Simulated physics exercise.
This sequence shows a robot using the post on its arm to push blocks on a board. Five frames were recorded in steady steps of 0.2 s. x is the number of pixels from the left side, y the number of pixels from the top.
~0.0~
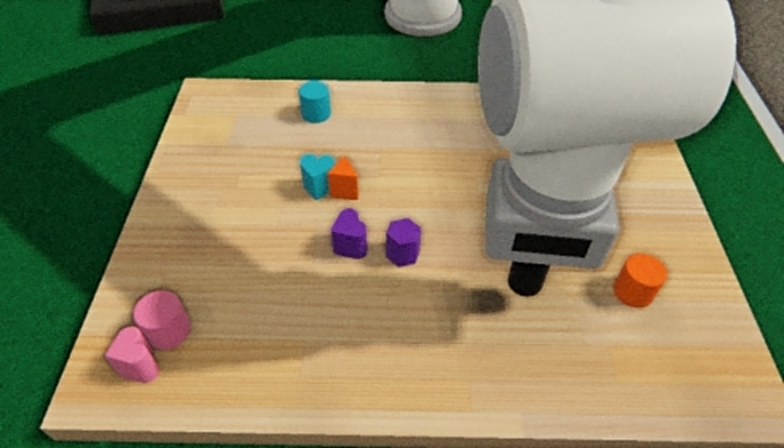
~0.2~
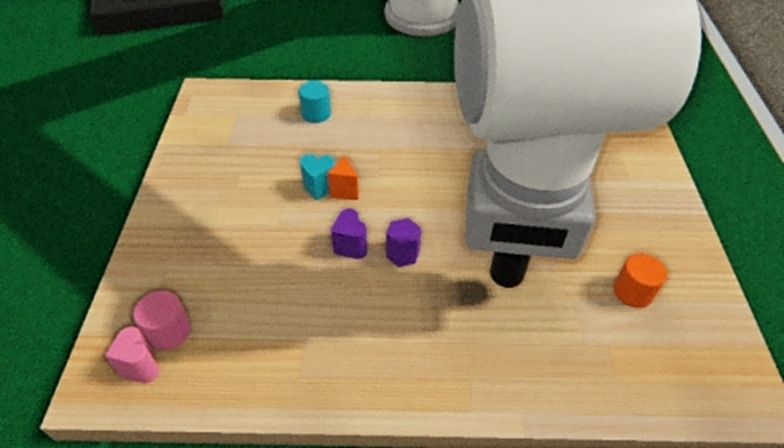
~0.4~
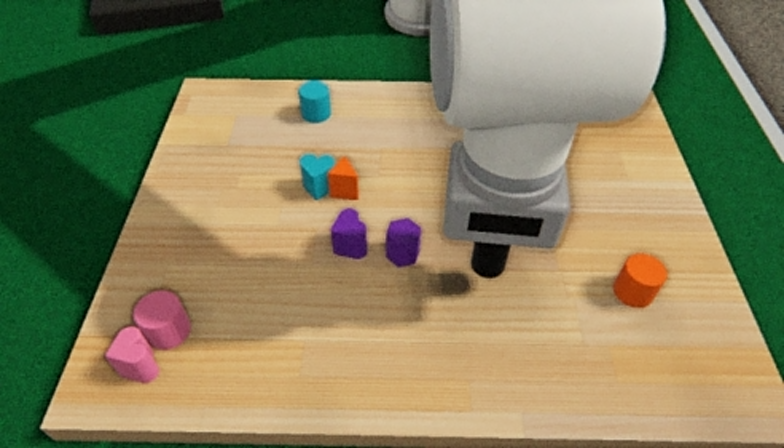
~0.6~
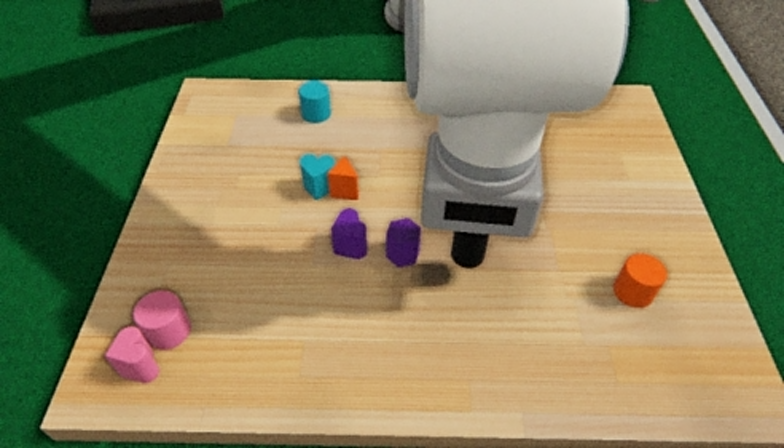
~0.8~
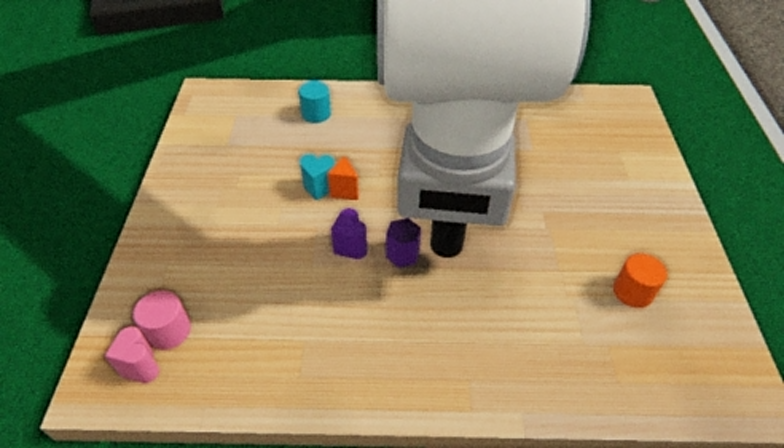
A robot arm above a wooden board slid its black post left and slightly toward the back, nearing the purple hexagonal block, while the colored blocks around the board stayed where they were.
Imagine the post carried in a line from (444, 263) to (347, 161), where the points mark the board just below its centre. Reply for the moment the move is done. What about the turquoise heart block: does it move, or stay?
Not moved.
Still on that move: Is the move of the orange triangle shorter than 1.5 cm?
Answer: Yes.
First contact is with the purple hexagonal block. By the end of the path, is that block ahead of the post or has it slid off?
The block lies off to the side or behind.
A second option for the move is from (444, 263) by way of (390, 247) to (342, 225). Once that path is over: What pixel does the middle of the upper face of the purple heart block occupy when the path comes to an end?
The centre of its top will be at (291, 222).
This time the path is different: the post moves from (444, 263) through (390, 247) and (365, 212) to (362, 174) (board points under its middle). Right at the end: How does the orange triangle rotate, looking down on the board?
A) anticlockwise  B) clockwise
Choice A: Anticlockwise.
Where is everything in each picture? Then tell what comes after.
In the first picture, lower end of the post at (525, 283), tops of blocks, turquoise heart block at (316, 163), orange triangle at (343, 168), purple hexagonal block at (404, 230).
In the second picture, post at (507, 274), blocks as before.
In the third picture, post at (488, 265), blocks as before.
In the fourth picture, post at (468, 255), blocks as before.
In the fifth picture, post at (447, 245), turquoise heart block at (316, 163), orange triangle at (343, 168), purple hexagonal block at (404, 230).
What follows on the original path. One third of the way, post at (408, 208); purple hexagonal block at (391, 224), turned 55° anticlockwise.
Two thirds of the way, post at (374, 174); purple hexagonal block at (391, 224), turned 55° anticlockwise.
At the end, post at (345, 142); turquoise heart block not moved; orange triangle not moved; purple hexagonal block at (391, 224), turned 55° anticlockwise.
